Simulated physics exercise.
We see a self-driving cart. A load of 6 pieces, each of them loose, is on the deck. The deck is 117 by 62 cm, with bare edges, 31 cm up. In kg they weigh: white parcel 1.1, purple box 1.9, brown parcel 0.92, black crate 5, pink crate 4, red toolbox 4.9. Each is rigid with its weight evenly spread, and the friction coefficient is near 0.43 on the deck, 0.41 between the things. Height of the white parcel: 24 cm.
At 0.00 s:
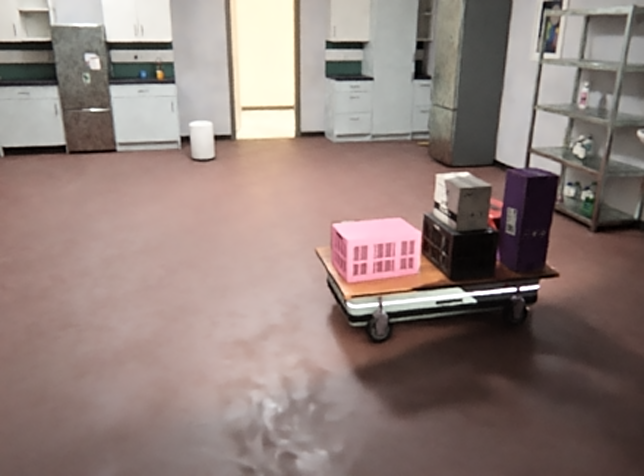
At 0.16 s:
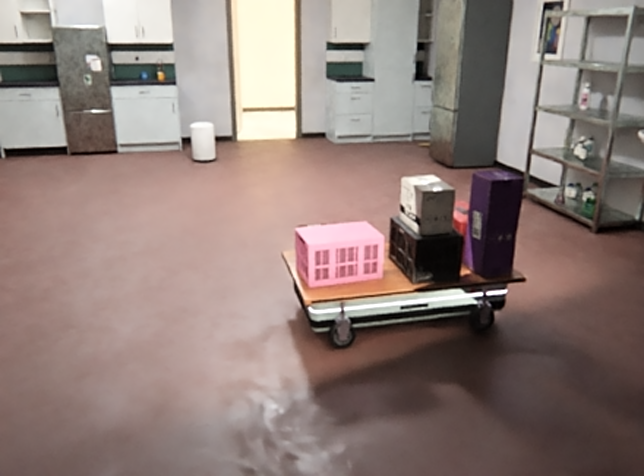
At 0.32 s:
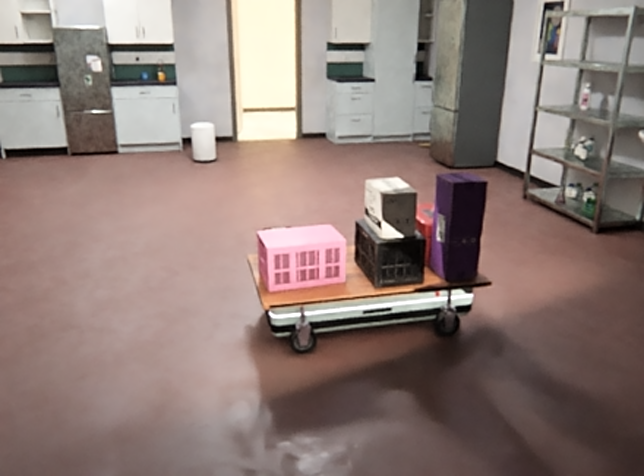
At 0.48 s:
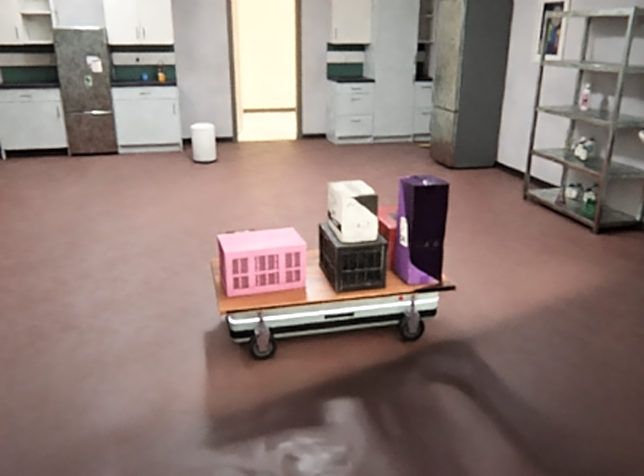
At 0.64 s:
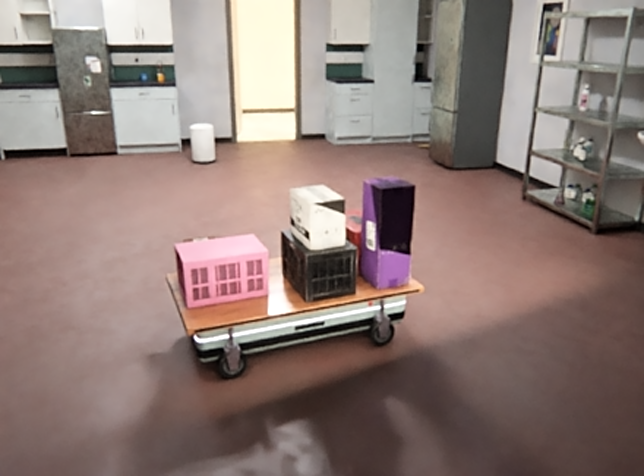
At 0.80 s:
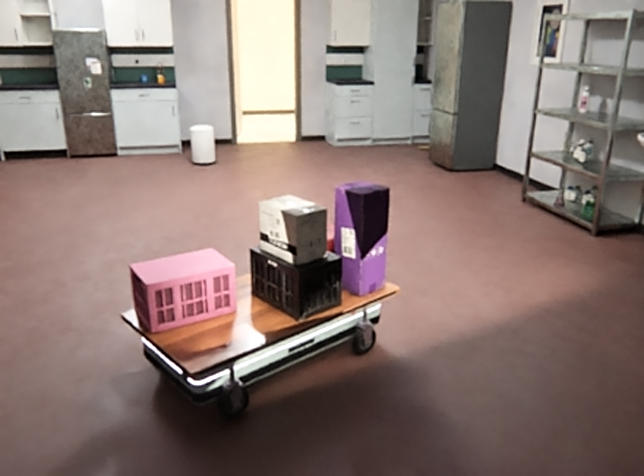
The clip opens on a flat cart carrying a pink crate, a black crate with a pale parcel on top, and a tall purple box across a kitchen-like room. It rolls left, then turns toward the viewer as the pink crate shifts away from the black one, toward the deck's left edge.
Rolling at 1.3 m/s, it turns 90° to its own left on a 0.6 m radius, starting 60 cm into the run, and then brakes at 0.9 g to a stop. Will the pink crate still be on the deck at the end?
The pink crate ends off the deck.
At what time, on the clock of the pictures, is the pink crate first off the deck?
Near 1.0 s.
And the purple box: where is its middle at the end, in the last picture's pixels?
At about (350, 312).
By 1.10 s, cart 143 cm along, turned 65°; pink crate now off the deck.
By 1.40 s, cart 182 cm along, turned 90°.
When it is over (2.4 s), off the deck, brown parcel and pink crate; not toppled but over 10 cm from the start, white parcel, purple box, black crate and red toolbox.
